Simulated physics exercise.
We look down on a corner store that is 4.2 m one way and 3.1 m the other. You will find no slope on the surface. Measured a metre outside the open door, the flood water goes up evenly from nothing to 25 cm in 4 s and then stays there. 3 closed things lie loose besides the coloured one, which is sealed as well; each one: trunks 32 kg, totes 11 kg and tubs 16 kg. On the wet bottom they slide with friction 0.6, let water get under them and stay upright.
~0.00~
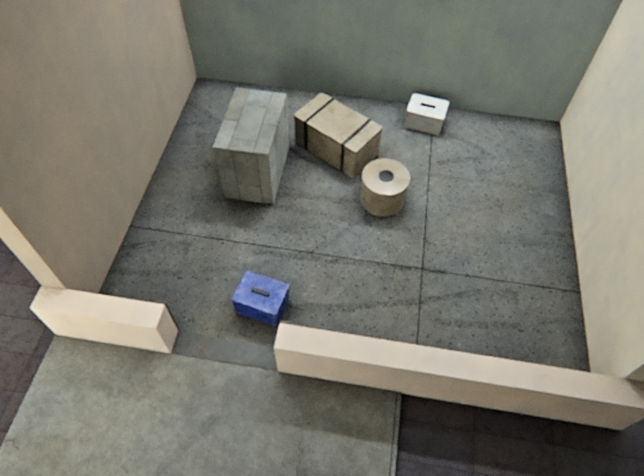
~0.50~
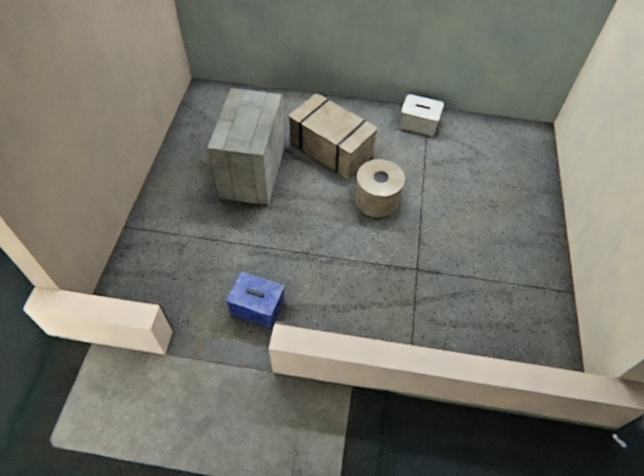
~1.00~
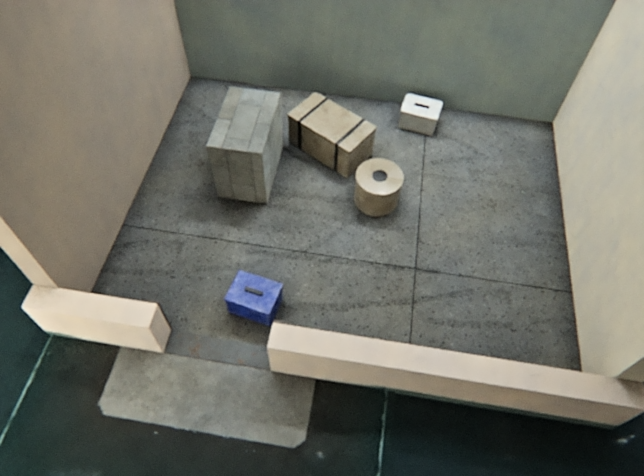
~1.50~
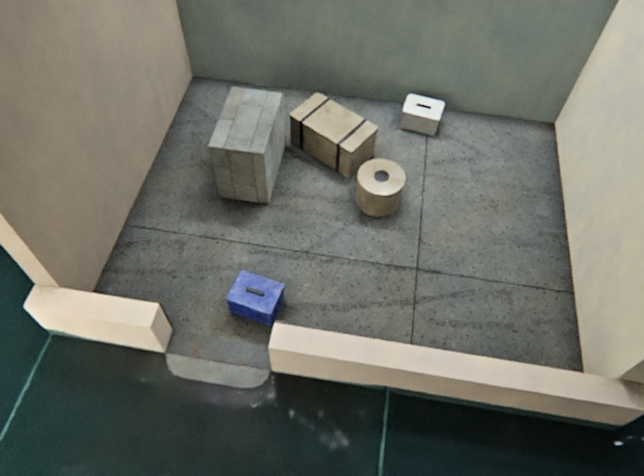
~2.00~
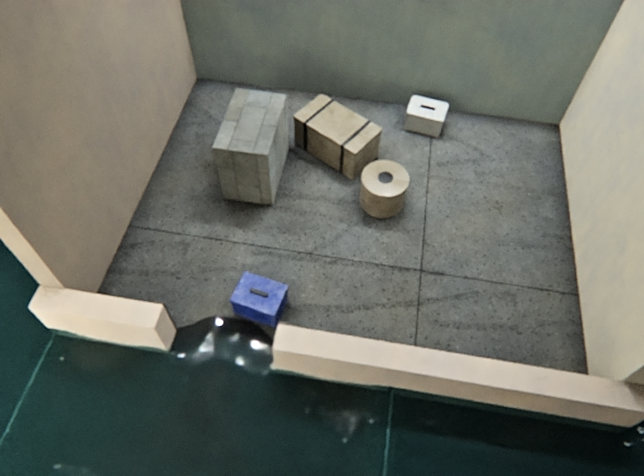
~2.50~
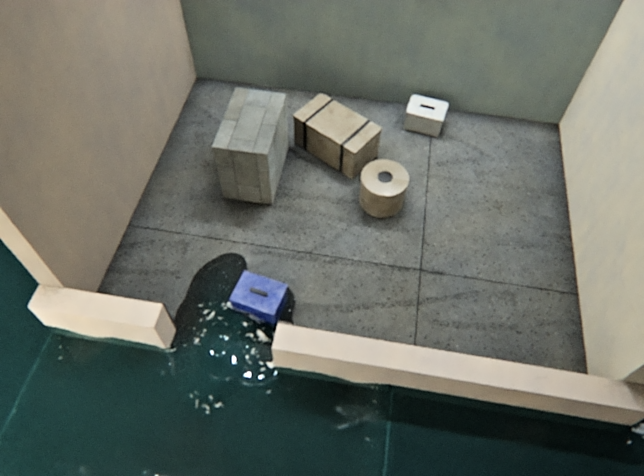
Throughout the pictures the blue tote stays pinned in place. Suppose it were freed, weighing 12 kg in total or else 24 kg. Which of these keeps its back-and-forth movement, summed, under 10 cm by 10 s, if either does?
I'm betting neither pick is adequate.
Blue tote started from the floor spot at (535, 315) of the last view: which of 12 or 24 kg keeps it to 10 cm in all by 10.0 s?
Both loads work.
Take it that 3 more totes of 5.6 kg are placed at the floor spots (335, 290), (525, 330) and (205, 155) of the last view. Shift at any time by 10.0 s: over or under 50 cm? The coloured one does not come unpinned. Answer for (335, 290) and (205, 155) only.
In order: Within the mark, above the mark.
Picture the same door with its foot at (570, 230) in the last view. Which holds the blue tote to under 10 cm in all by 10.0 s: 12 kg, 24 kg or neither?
Result: Heavier option only.
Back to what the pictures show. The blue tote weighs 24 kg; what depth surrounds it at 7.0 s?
Depth: Approx. 8 cm.
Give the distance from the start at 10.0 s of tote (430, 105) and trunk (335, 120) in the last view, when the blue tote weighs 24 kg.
One is off by 40 cm, the other by 0 cm, in the order asked.
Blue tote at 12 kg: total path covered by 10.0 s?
Total path: Roughly 350 cm.
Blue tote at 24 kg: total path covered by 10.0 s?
About 60 cm.
After 3.5 s the blue tote would be 34 cm from its start with 12 kg and 1 cm from its start with 24 kg; 8 cm of water round it then.
After 4.5 s the blue tote would be 85 cm from its start with 12 kg and 14 cm from its start with 24 kg; 8 cm of water round it then.
After 7.0 s the blue tote would be 183 cm from its start with 12 kg and 43 cm from its start with 24 kg; 8 cm of water round it then.
After 10.0 s the blue tote would be 248 cm from its start with 12 kg and 58 cm from its start with 24 kg; 10 cm of water round it then.
